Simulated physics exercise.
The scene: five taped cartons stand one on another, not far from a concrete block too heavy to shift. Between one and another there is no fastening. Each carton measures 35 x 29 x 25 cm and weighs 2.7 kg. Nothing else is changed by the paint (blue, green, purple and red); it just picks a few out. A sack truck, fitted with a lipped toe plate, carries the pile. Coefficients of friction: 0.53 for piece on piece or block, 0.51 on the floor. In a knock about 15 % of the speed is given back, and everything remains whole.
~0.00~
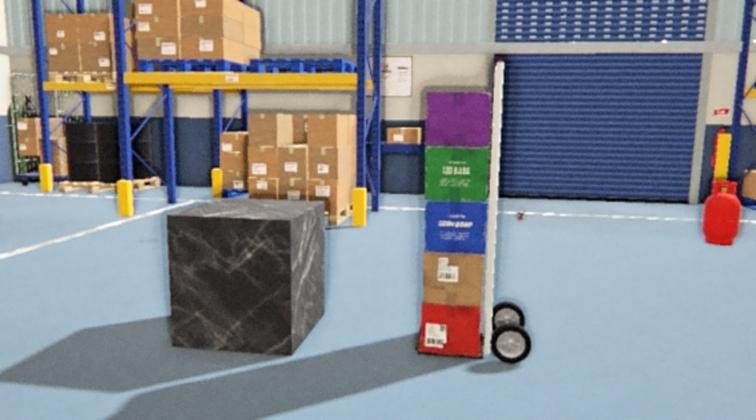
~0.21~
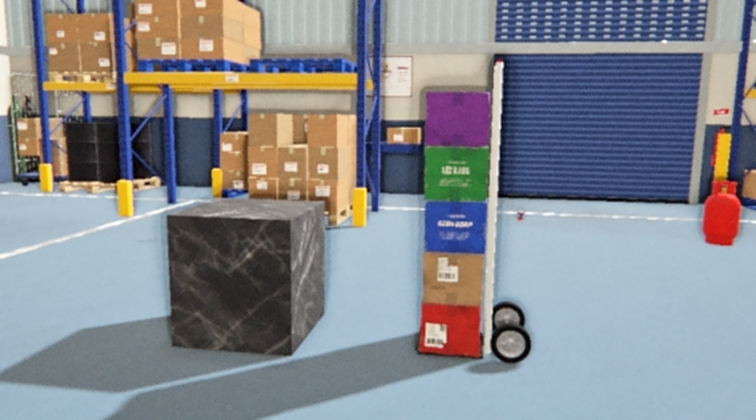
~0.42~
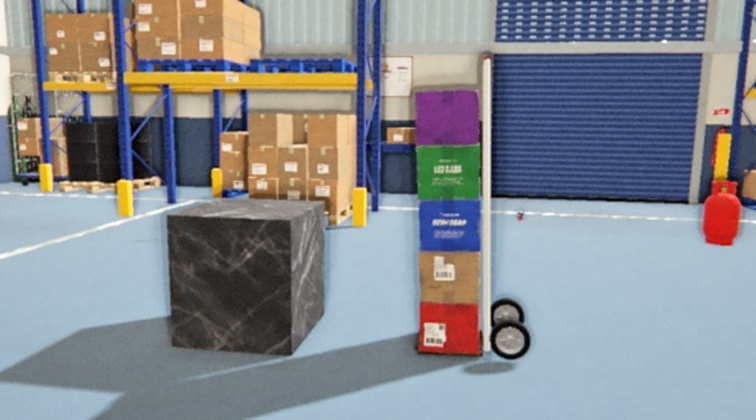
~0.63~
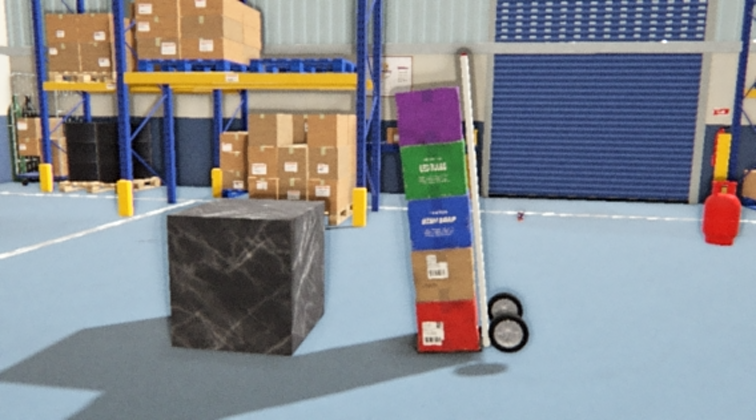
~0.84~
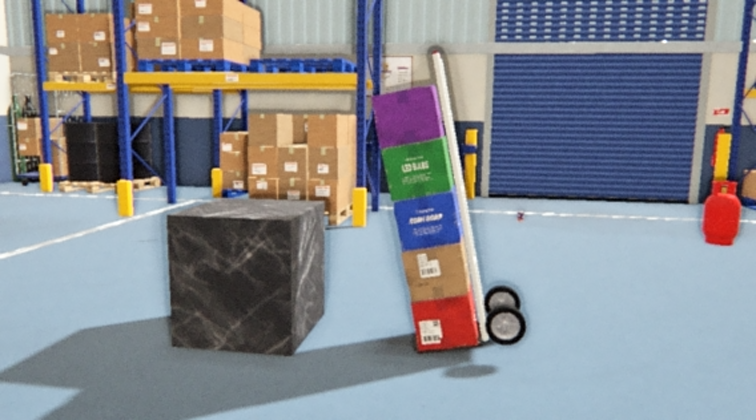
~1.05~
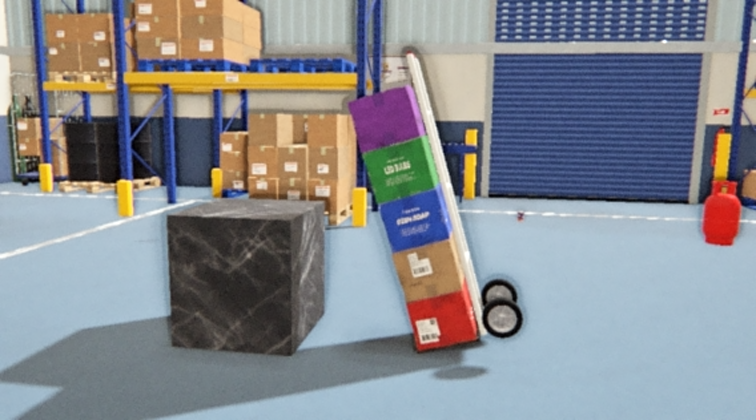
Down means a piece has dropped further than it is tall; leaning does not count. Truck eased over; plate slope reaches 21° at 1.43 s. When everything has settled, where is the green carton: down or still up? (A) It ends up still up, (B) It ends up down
Option A: It ends up still up.
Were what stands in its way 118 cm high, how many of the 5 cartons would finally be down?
Count at the end: 0.
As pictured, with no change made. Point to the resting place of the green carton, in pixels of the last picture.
(326, 190), more or less.
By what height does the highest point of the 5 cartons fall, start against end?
30 cm.
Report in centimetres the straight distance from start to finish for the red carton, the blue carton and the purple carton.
The red one ends 20 cm from where it began, the blue one 60 cm, and the purple one 220 cm.
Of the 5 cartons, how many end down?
Tally: 1.
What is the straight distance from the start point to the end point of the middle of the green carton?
About 65 cm.
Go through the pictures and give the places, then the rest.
In the first frame (places mark the middle of the side facing us), truck frame (498, 124) 0° forward; green carton (456, 174); red carton (450, 330); blue carton (455, 228); nothing disturbed.
In the second frame, truck frame (497, 124) 0° forward; green carton (456, 174).
In the third frame, truck frame (487, 121) 2° forward; green carton (448, 173) shifted 38 mm; purple carton (447, 118) shifted 48 mm; 3 disturbed, none down.
In the fourth frame, truck frame (469, 117) 7° forward; green carton (434, 171) leaning 7°; purple carton (428, 117) leaning 7°; 5 disturbed, none down.
In the fifth frame, truck frame (446, 114) 12° forward; green carton (416, 171) leaning 12°; purple carton (406, 117) leaning 12°; 5 disturbed, none down.
In the sixth frame, truck frame (425, 113) 17° forward; green carton (398, 171) leaning 17°; purple carton (383, 119) leaning 17°; blue carton (414, 222) leaning 17°; 5 disturbed, none down.
After 1.22 s, none of the 5 cartons down, 5 disturbed; green carton leaning 23°; purple carton leaning 23°.
After 1.44 s, none of the 5 cartons down, 5 disturbed; green carton leaning 35°; blue carton leaning 35°.
After 1.72 s, 1 of the 5 cartons down; green carton leaning 46°, 11 cm lower; purple carton on its side.
After 2.60 s, 1 of the 5 cartons down; green carton leaning 44°, 11 cm lower; blue carton leaning 51°, 14 cm lower.
At rest (3.3 s), 1 of the 5 cartons down; green carton leaning 44°, 11 cm lower; blue carton leaning 51°, 14 cm lower; red carton leaning 51°. As the last picture would show them, middles, green carton near (326, 190), blue carton near (344, 244).
